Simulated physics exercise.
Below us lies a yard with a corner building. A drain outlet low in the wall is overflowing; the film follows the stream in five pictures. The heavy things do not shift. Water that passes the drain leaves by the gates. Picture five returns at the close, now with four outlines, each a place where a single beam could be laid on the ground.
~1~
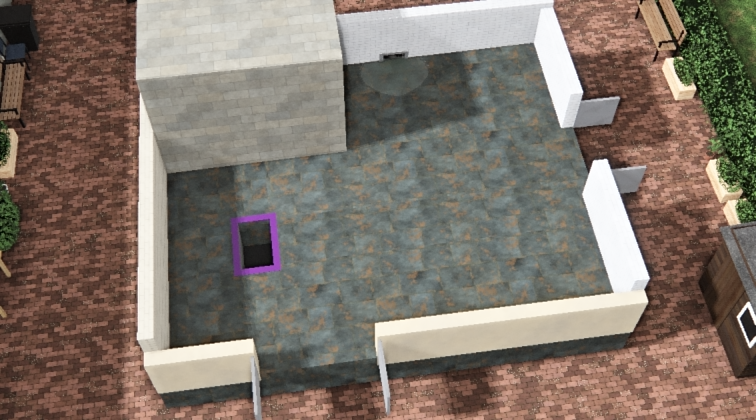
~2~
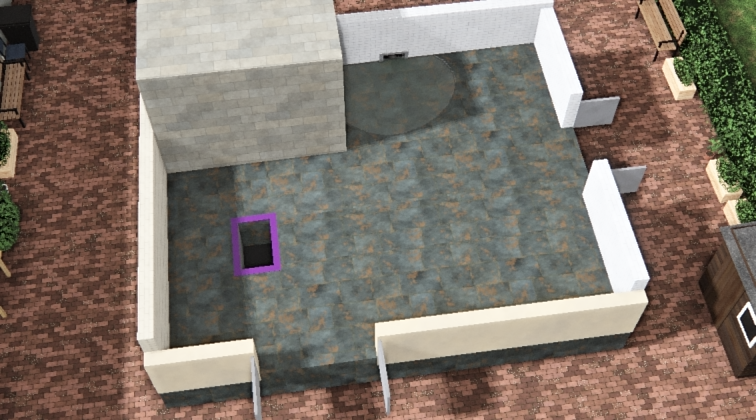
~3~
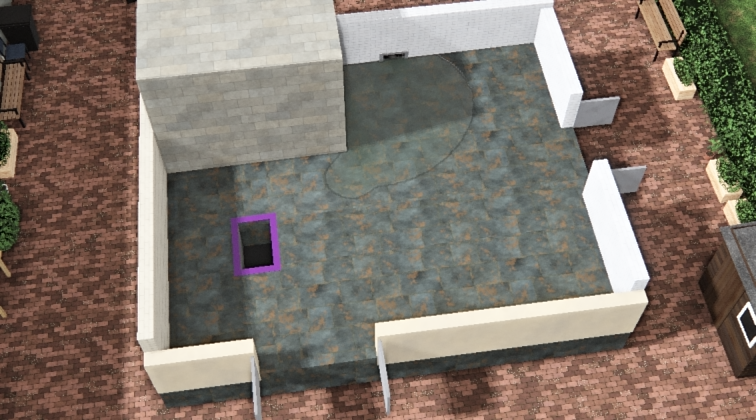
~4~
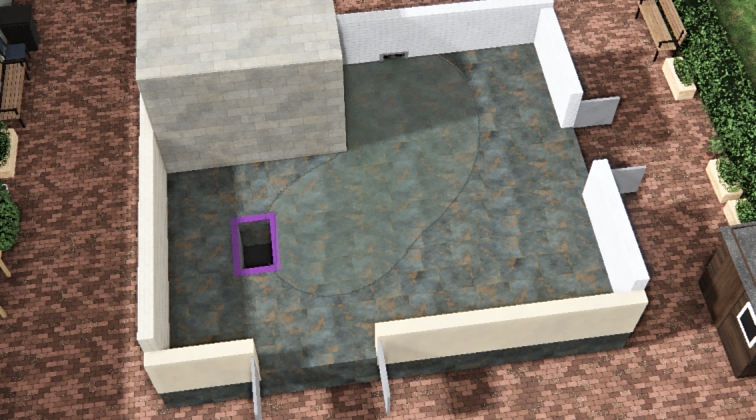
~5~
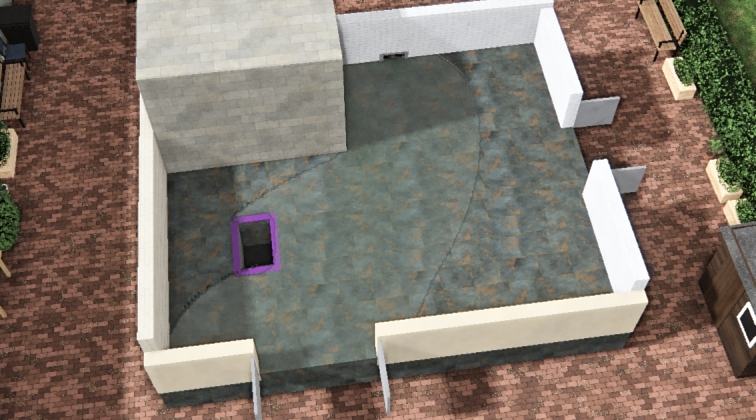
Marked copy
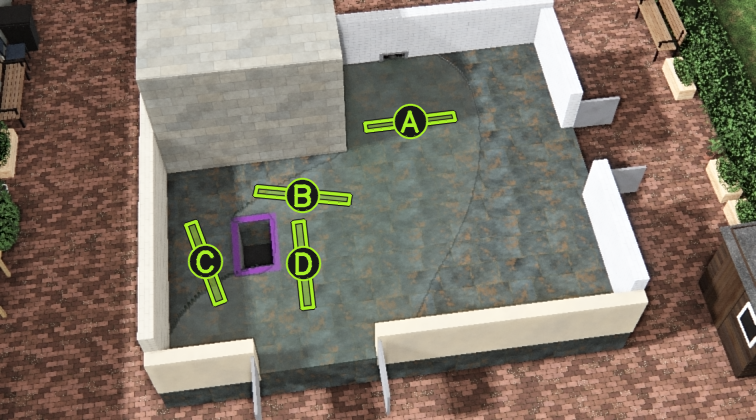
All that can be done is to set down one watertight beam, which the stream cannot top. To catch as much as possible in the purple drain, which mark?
C works best here.
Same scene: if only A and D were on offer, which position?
The answer is A.
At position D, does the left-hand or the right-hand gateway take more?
The left gate.
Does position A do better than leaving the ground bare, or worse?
Position A is worse.
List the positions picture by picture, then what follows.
The first picture shows outfall at (394, 56); purple drain at (255, 244); open gate at (317, 353); open gate at (572, 160); 3 % of the ground under water, visible out to (410, 89); purple drain still dry.
In the second picture, 9 % of the ground under water, visible out to (361, 127); purple drain still dry.
In the third picture, 18 % of the ground under water, visible out to (332, 186); purple drain still dry.
In the fourth picture, 33 % of the ground under water, visible out to (326, 291); purple drain still dry.
In the fifth picture, 49 % of the ground under water, visible out to (204, 320); purple drain taking water.
In lime, A from (365, 127) to (454, 116); B from (256, 190) to (349, 199); C from (190, 223) to (220, 302); D from (307, 307) to (298, 221).
With A, about 17 % of the stream goes into the purple drain, about 80 % out by the gates.
With B, about 15 % of the stream goes into the purple drain, about 85 % out by the gates.
With C, about 25 % of the stream goes into the purple drain, about 74 % out by the gates.
With D, about 11 % of the stream goes into the purple drain, about 86 % out by the gates.
